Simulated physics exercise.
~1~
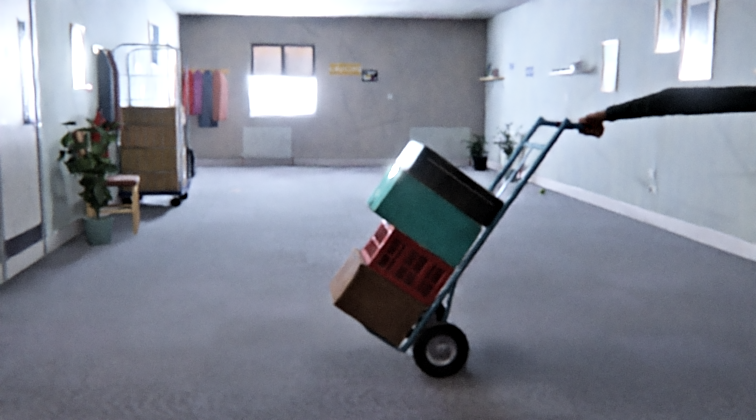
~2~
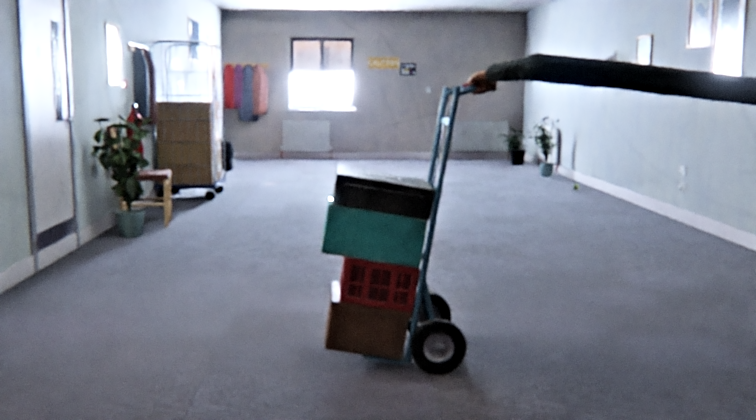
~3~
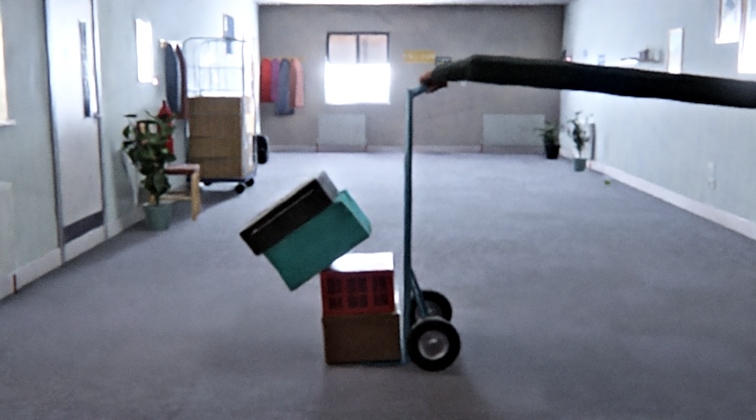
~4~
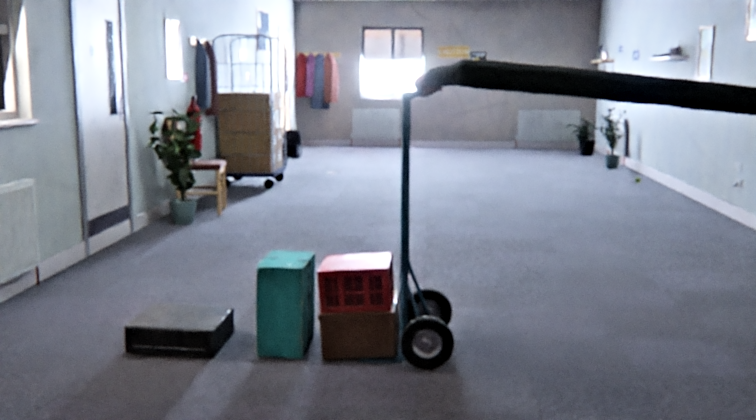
A sack truck is tipped upright by hand, and its turquoise and black boxes topple left onto the floor.
